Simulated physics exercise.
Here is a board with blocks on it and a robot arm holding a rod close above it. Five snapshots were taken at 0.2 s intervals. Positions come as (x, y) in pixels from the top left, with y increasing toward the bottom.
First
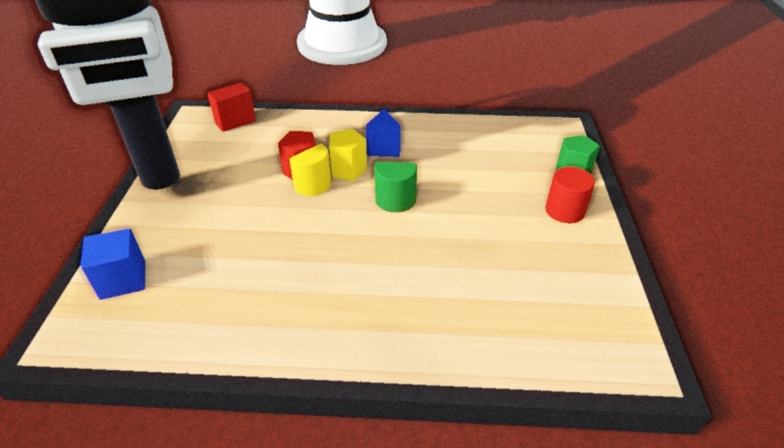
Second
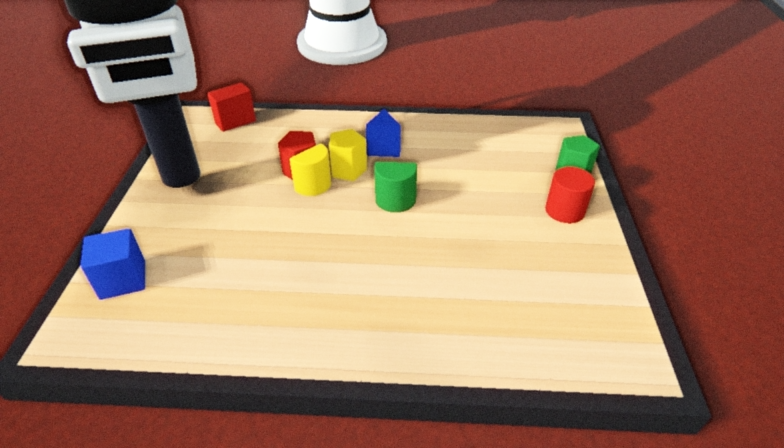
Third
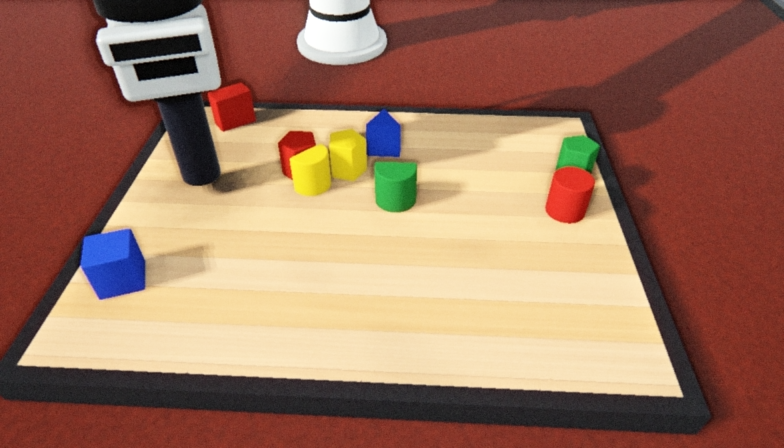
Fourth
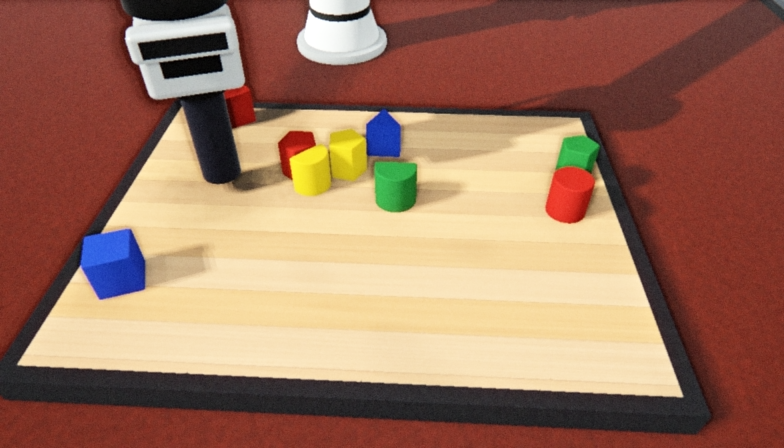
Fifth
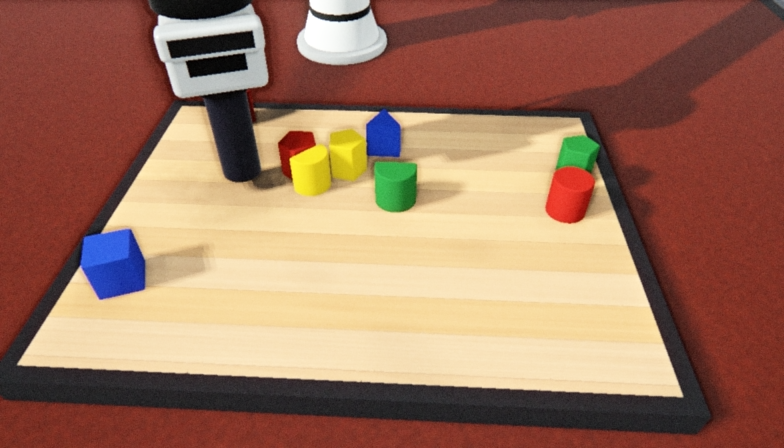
On a wooden board scattered with red, yellow, blue and green blocks, a robot arm's dark rod slid steadily a short way right, passing in front of a red block, while every block stayed put.
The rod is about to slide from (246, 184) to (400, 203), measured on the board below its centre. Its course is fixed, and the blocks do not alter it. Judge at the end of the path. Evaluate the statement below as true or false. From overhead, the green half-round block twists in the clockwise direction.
My answer: True.
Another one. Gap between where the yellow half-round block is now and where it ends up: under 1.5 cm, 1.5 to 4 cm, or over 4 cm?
It travels more than 4 cm.
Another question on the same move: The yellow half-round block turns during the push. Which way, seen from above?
From overhead, the rotation is counterclockwise.
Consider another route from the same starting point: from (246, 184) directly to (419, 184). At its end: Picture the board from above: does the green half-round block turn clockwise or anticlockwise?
It spins with the clock.
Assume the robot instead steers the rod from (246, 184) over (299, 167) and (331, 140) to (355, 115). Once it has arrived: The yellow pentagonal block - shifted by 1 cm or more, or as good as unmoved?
By the end it has moved.
On the path given first. One third of the way, rod (294, 177); red pentagonal block (307, 138), turned 30° anticlockwise; yellow half-round block (324, 156), turned 35° anticlockwise.
Two thirds of the way, rod (346, 184); red pentagonal block (307, 138), turned 30° anticlockwise; yellow half-round block (372, 154), turned 90° anticlockwise; yellow pentagonal block (352, 136), turned 15° anticlockwise; green half-round block (403, 170), turned 20° clockwise.
At the end, rod (400, 190); red pentagonal block (307, 138), turned 30° anticlockwise; yellow half-round block (388, 150), turned 125° anticlockwise; yellow pentagonal block (352, 136), turned 15° anticlockwise; green half-round block (439, 171), turned 50° clockwise.
